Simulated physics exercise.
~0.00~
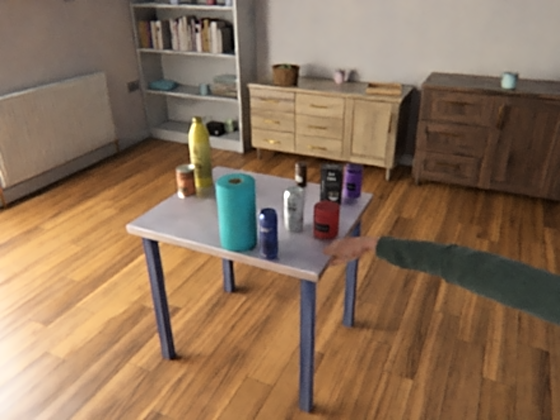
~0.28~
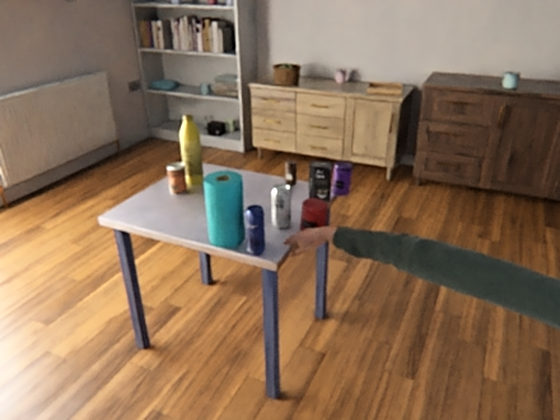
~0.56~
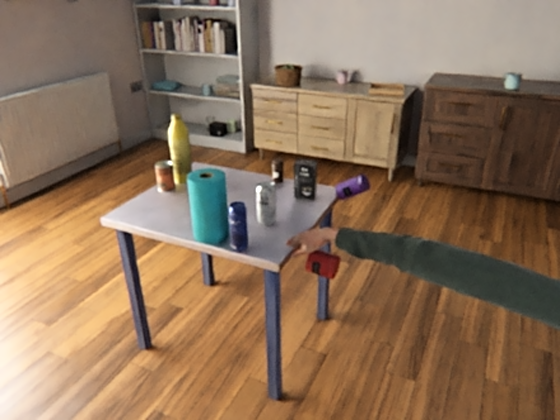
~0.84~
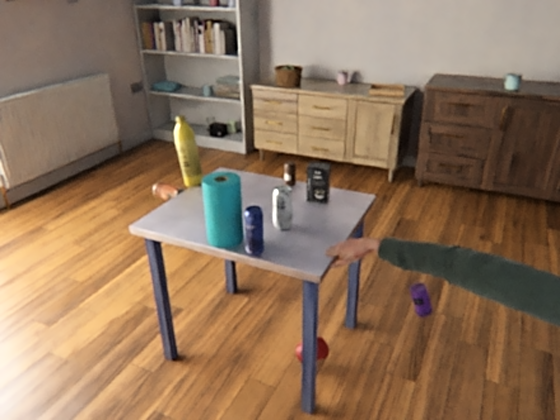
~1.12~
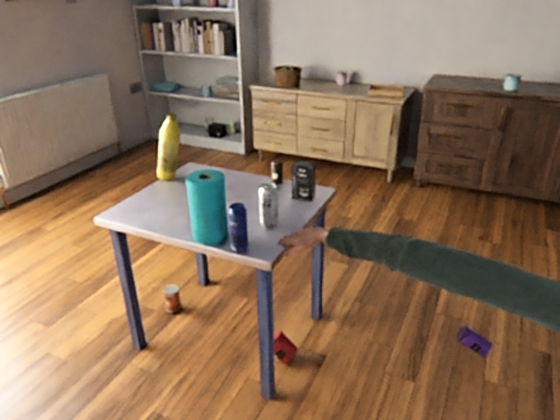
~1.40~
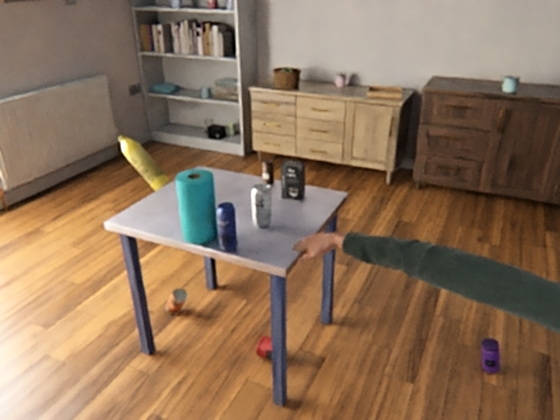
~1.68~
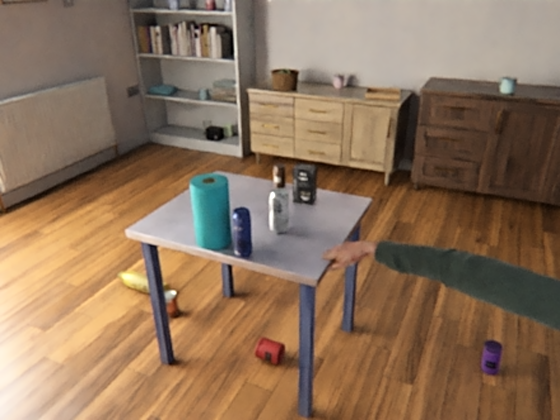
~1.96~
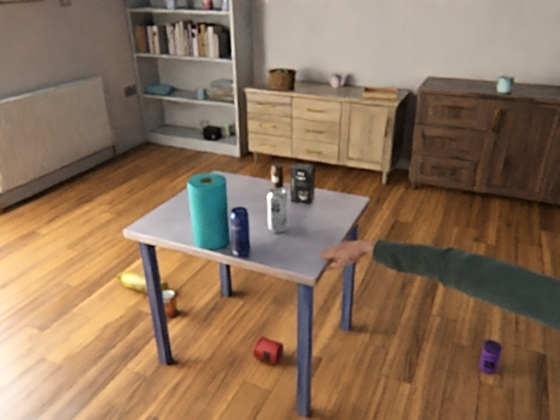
A hand in a green sleeve grips the right corner of a small pale table with blue legs in a wood-floored room, seen from slightly above. A yellow bottle and orange tin stand at the left, with a turquoise roll, a blue can, a white can, red and purple jars and dark containers nearby. The hand shoves the table left, then jerks it back and forth. The red and purple jars drop off the right side, then the orange tin and the tilting yellow bottle fall at the left. The table stops, with the roll, cans and dark containers still upright on top.
